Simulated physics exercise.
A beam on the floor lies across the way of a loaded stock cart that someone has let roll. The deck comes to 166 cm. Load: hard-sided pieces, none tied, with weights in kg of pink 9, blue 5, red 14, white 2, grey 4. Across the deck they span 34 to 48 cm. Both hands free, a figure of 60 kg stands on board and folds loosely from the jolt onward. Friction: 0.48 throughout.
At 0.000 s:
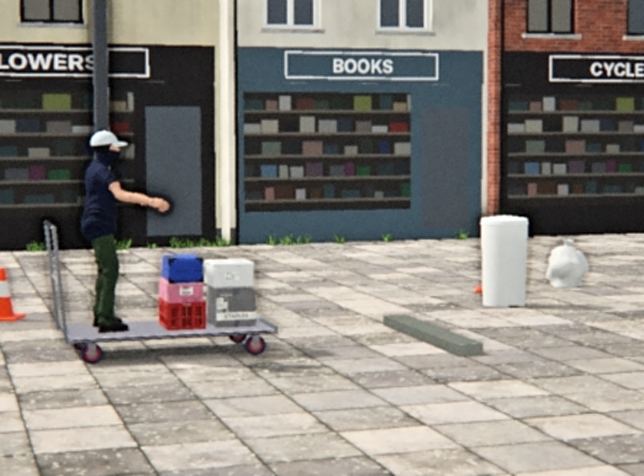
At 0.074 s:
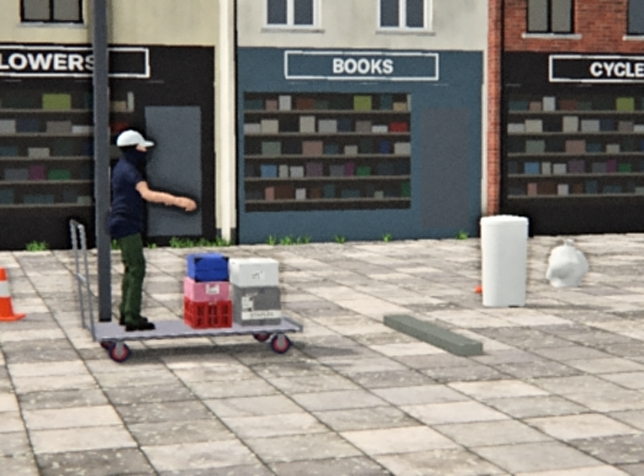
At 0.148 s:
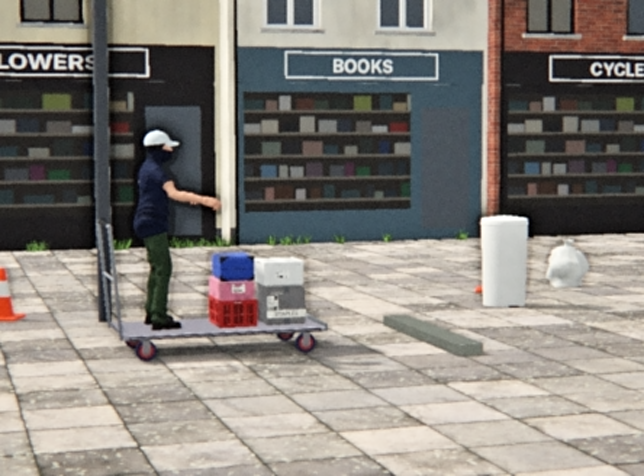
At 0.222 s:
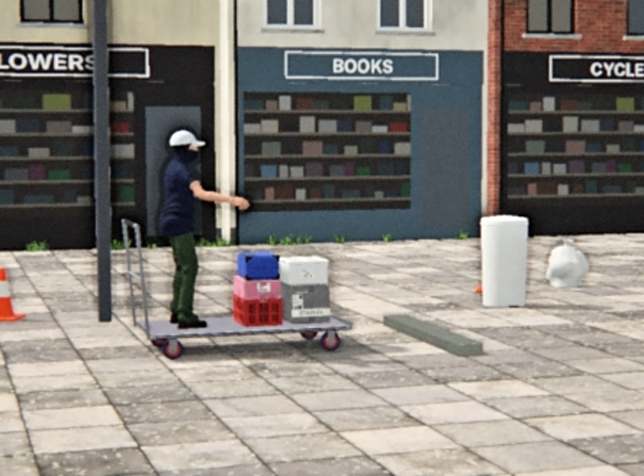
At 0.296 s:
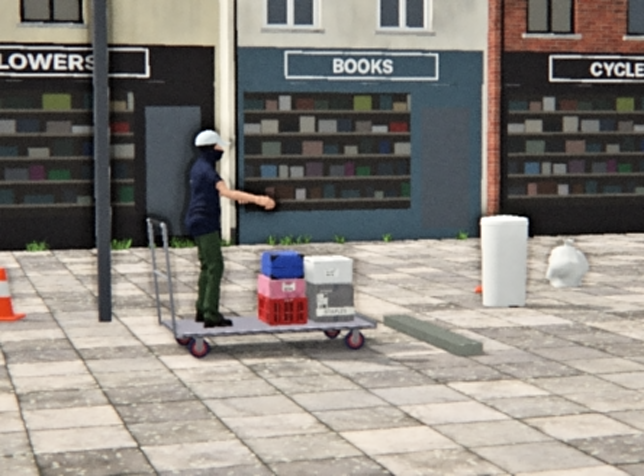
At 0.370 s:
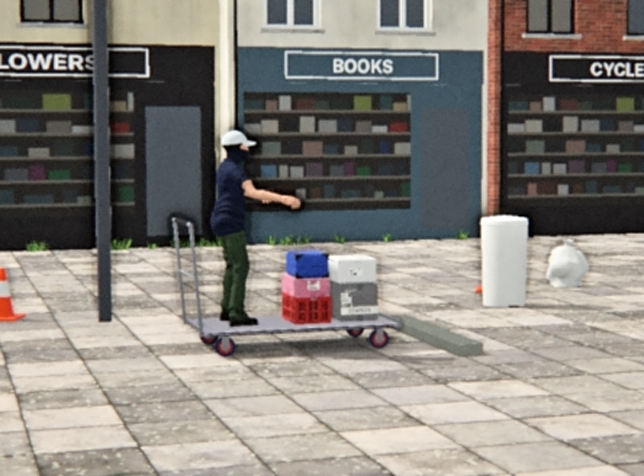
The clip opens on a paved square before a row of shops, where a figure in a white cap stands on a flat cart behind stacked crates and boxes, one arm held forward. The cart rolls steadily right, passing a dark post and then the bookshop front, drawing close to a beam on the ground.
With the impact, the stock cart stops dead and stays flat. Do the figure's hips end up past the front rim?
I'm guessing it will carry past the lip.
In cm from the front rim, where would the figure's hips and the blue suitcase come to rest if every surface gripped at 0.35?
Then both clear the rim: Hips by 120 cm, blue by 190 cm.
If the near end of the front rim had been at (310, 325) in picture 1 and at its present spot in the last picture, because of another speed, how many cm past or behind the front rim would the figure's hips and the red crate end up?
So the hips settle 80 cm short of the front rim, while the red one stops 50 cm behind it.
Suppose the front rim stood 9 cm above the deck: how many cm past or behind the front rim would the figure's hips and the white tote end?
Both clear the rim - hips by 70 cm, white by 190 cm.
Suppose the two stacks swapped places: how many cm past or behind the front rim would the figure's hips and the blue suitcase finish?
Hips 10 past, blue 150 past.
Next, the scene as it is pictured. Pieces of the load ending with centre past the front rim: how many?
All told, the number is 3.
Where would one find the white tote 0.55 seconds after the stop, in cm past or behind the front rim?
Some 90 cm past it.
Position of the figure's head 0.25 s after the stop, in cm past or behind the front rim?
The head is roughly 60 cm back from the front rim.
The wheels strike at 0.50 s.
After 0.75 s the figure's hips are 67 cm behind the rim, near (355, 242) in the last picture's view.
After 1.05 s the figure's hips are 29 cm behind the rim, near (396, 243) in the last picture's view.
After 1.50 s the figure's hips are 29 cm past the rim, near (458, 257) in the last picture's view.
When all is still (2.5 s), past the rim, blue suitcase, white tote, grey parcel and the figure's hips; behind it, pink carton and red crate.
